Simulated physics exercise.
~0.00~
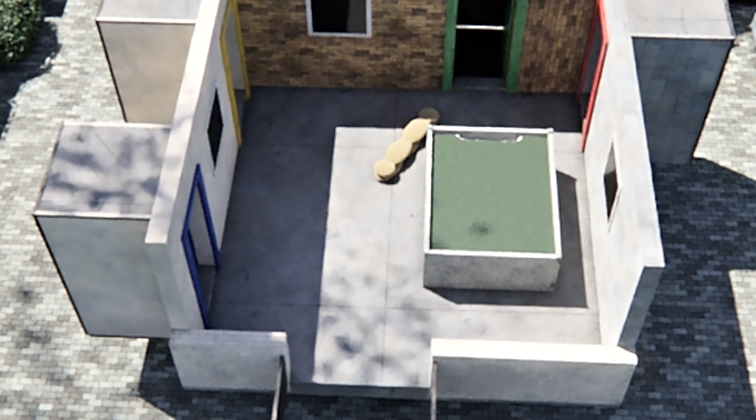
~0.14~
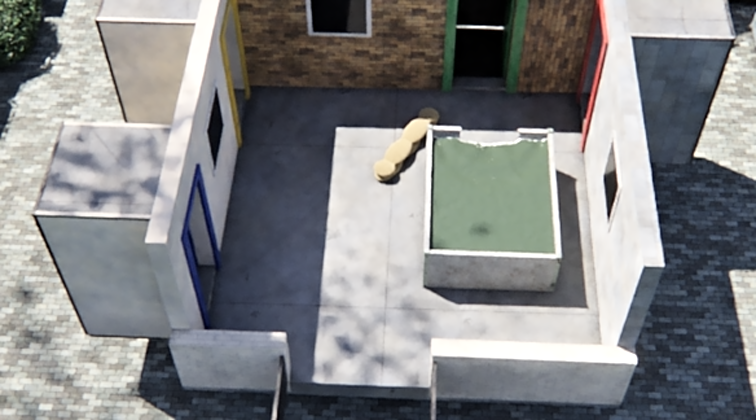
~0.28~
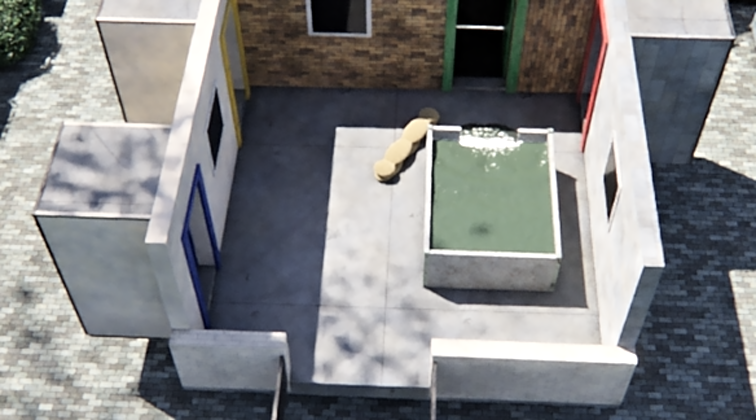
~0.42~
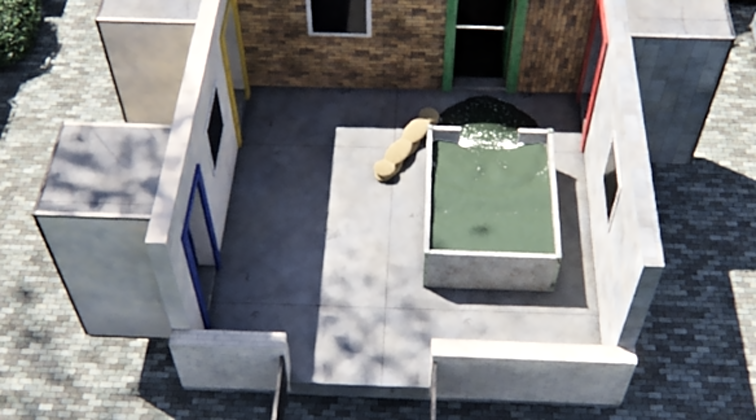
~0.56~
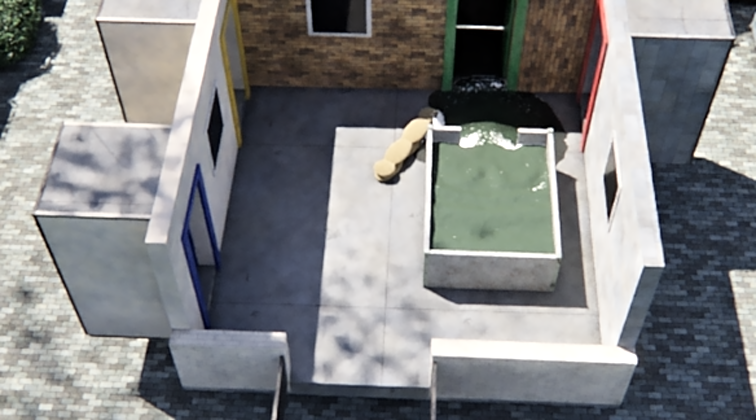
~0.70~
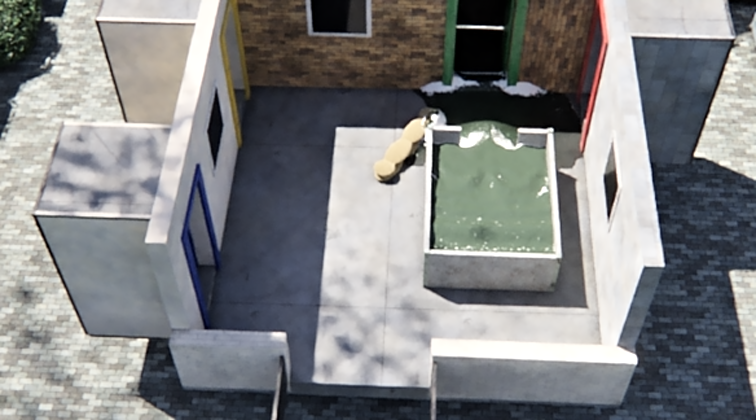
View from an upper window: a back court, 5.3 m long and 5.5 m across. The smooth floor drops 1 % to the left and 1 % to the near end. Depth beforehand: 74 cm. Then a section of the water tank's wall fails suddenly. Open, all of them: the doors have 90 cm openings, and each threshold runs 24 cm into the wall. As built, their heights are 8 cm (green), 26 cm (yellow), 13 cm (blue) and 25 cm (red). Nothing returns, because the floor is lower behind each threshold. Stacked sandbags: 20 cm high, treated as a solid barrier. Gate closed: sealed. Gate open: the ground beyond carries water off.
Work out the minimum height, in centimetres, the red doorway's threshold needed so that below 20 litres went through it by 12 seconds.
The minimum is roughly 21 cm.
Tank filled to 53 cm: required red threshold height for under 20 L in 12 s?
It would take a step of about 14.0 cm.
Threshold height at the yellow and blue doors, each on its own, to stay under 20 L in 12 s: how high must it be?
Close to 9.5 cm (yellow) and close to 9.0 cm (blue).
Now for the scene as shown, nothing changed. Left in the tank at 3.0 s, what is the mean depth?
About 39 centimetres.
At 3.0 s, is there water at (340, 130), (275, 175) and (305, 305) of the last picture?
One by one: Drenched, drenched, clear.
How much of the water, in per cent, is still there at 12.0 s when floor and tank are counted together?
Around 64 in a hundred parts remain.
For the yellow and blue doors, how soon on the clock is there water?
Yellow 2.2 s, blue 4.0 s.
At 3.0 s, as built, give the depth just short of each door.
Depth (cm): Green 27 / yellow 14 / blue 0 / red 18.
After 1.4 s water covers 20 % of the floor, deepest (44 cm) near (574, 96); 20 cm at the red door, 0 litres in over its 25 cm threshold.
After 3.0 s water covers 45 % of the floor, deepest (30 cm) near (454, 93); 18 cm at the red door, 6 litres in over its 25 cm threshold.
After 12.0 s water covers 95 % of the floor, deepest (12 cm) near (201, 363); 7 cm at the red door, 7 litres in over its 25 cm threshold.
At the red door as built, the water arrived by 0.8 s and peaked near 23 cm at 1.6 s.
Run again over the same 12 s with other heights there, 39 litres in over 17.5 cm, 11 litres over 23.5 cm. The limit of 20 litres is kept from about 21 cm up.
